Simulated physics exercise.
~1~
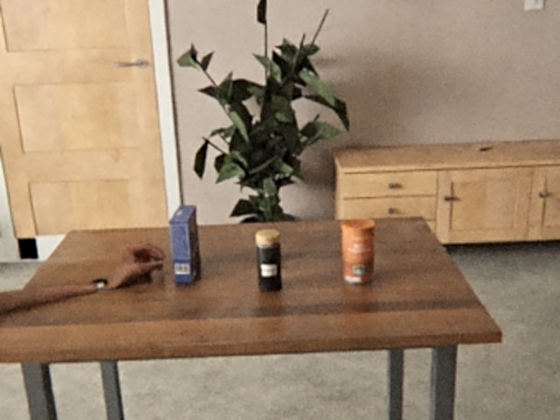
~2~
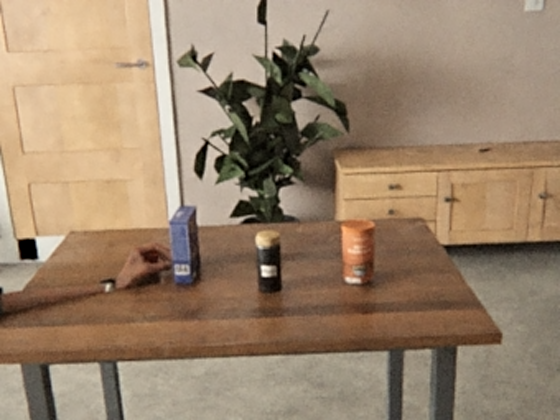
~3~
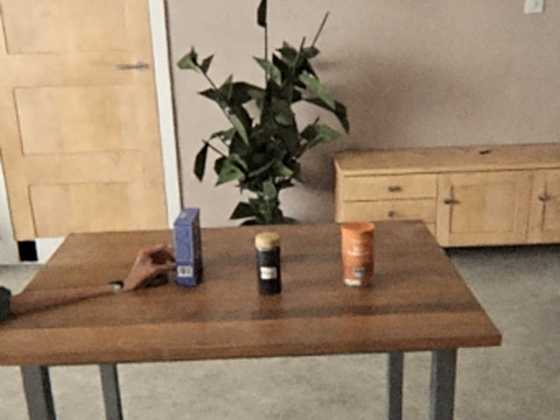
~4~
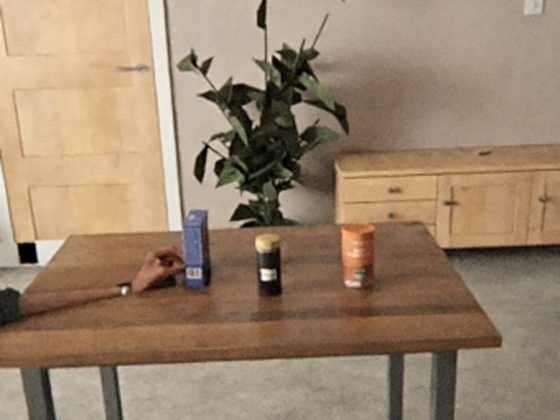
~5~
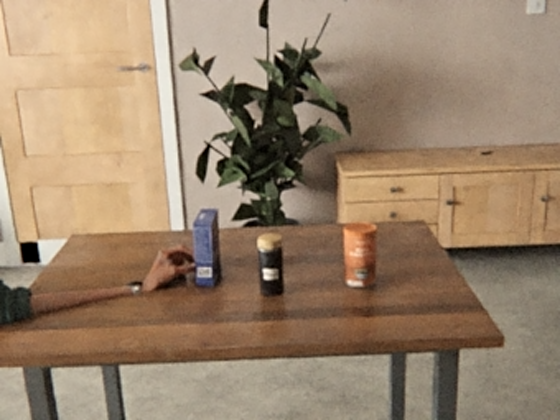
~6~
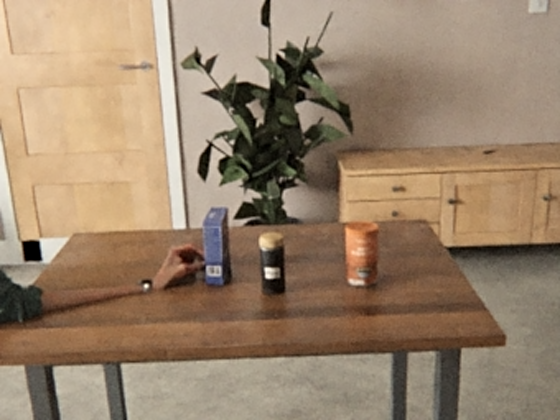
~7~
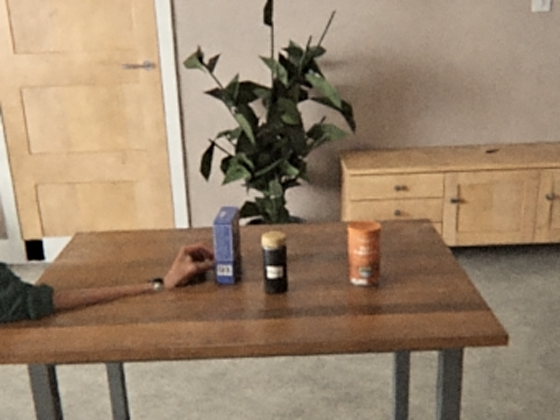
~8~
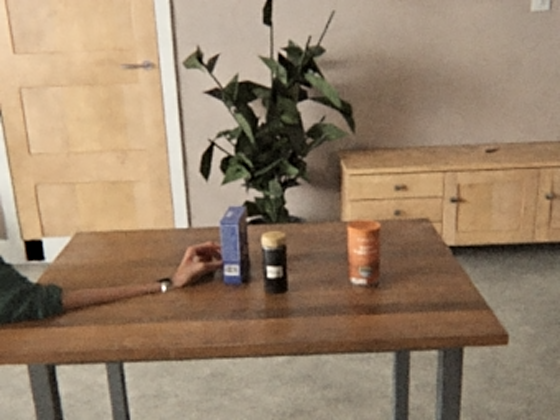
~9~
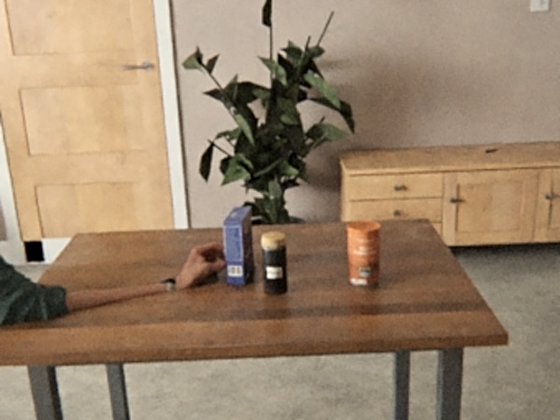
A hand sliding an upright blue packet rightward across a wooden table until it stands beside a black shaker, orange tin unmoved.
